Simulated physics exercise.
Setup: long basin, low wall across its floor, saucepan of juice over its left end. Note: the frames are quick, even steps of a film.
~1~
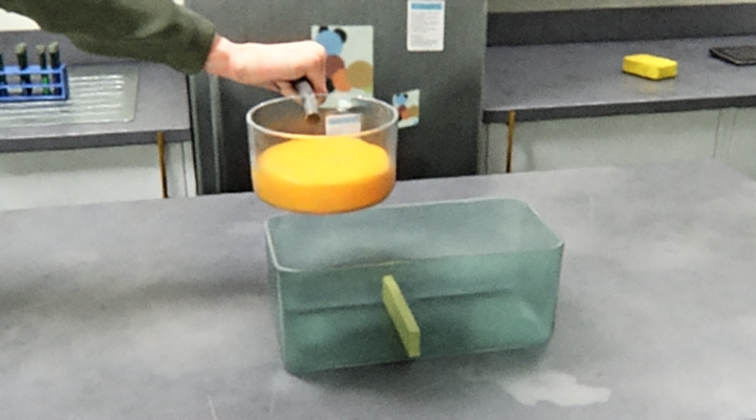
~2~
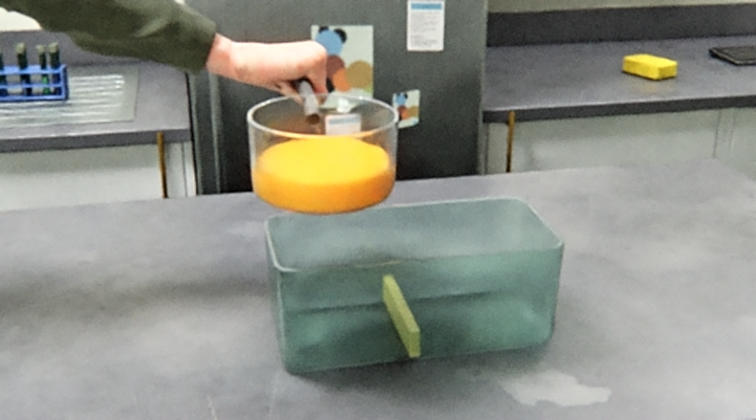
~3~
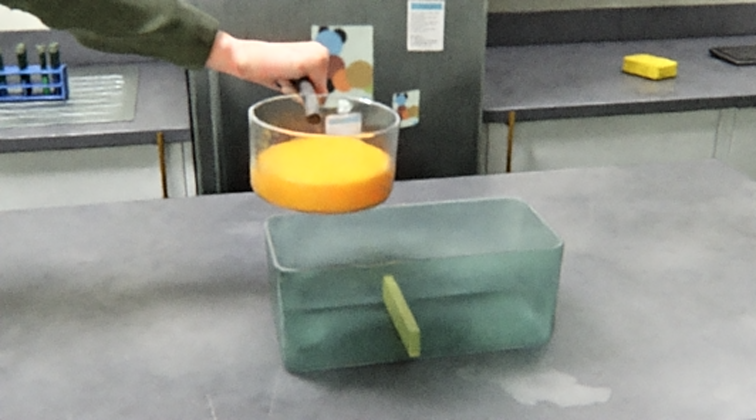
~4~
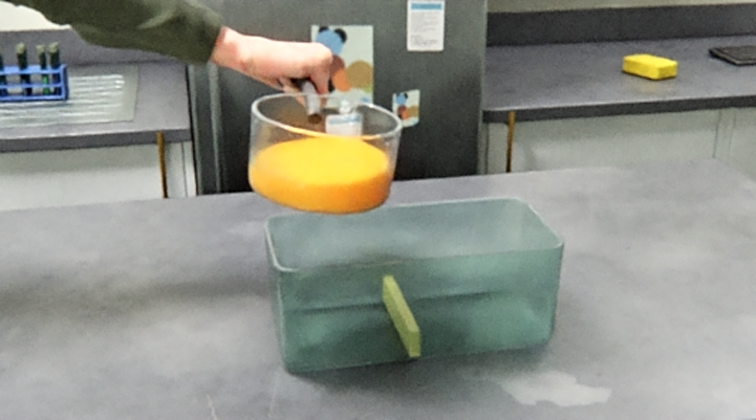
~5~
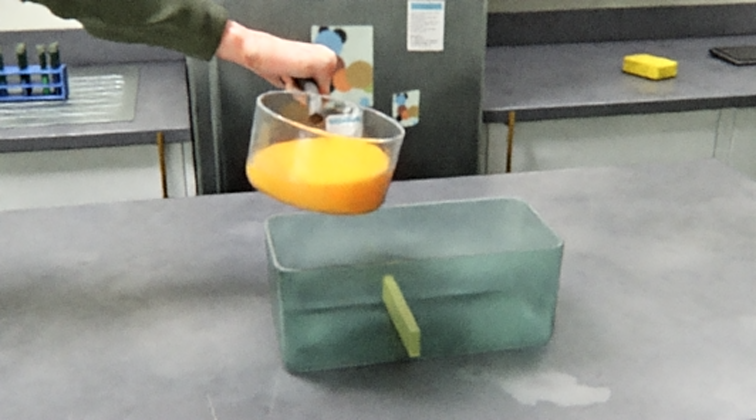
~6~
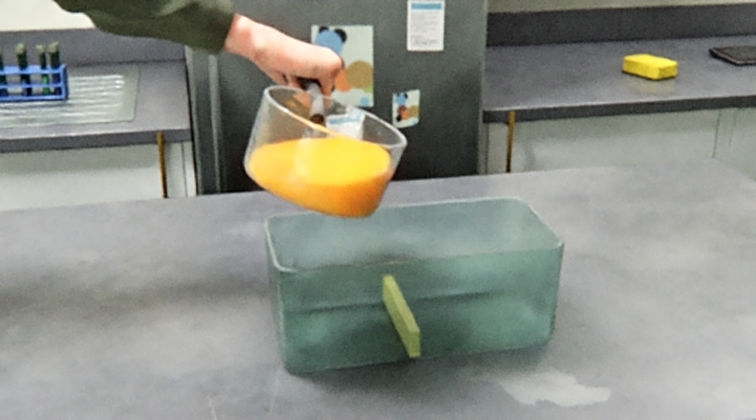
In a lab-like room, a hand holds a clear saucepan of orange juice level above the left end of a long, greenish see-through basin with a low wall across its floor. The hand then tilts the pan gradually to the right, its right rim lowering while the juice stays inside.
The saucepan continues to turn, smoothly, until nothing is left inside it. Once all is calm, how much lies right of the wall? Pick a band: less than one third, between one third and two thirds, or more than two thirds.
It is more than two thirds.
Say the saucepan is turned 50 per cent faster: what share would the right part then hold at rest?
It works out near 70 %.
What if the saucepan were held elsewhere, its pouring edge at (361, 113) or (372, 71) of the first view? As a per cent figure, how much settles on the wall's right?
40 %, then 65 %.
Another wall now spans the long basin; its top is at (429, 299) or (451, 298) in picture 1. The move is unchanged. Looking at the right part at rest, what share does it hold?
In order, near 40 and 10 in a hundred.
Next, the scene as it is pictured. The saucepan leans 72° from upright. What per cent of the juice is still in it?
Still holding around 65 %, give or take.
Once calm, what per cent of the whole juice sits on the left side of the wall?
Around 25 percent.
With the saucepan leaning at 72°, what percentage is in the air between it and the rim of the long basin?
It's close to 20 per cent.
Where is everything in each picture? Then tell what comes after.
In the first frame, it leans 0°; its right rim is at (395, 112); the juice meets the walls at (254, 161) and (390, 153); the long basin's rim runs from (270, 244) to (543, 221); the wall's top is at (400, 302).
In the second frame, it leans 1°; its right rim is at (395, 113); the juice meets the walls at (254, 162) and (390, 153).
In the third frame, it leans 4°; its right rim is at (397, 117); the juice meets the walls at (253, 162) and (390, 154).
In the fourth frame, it leans 8°; its right rim is at (399, 122); the juice meets the walls at (252, 161) and (389, 154).
In the fifth frame, it leans 14°; its right rim is at (401, 129); the juice meets the walls at (251, 160) and (390, 154).
In the sixth frame, it leans 21°; its right rim is at (402, 139); the juice meets the walls at (247, 159) and (391, 154).
A moment on, the tilt is 72° and 67 per cent is still to pour, 0 is left of the wall and 14 right of it.
Next, the tilt is 101° and 15 per cent is still to pour, 13 is left of the wall and 66 right of it.
Then the tilt is 107° and 0 per cent is still to pour, 21 is left of the wall and 79 right of it.
Later the tilt is 107° and 0 per cent is still to pour, 23 is left of the wall and 76 right of it.
At rest 23 per cent lies left of the wall, 76 right of it and 0 outside.
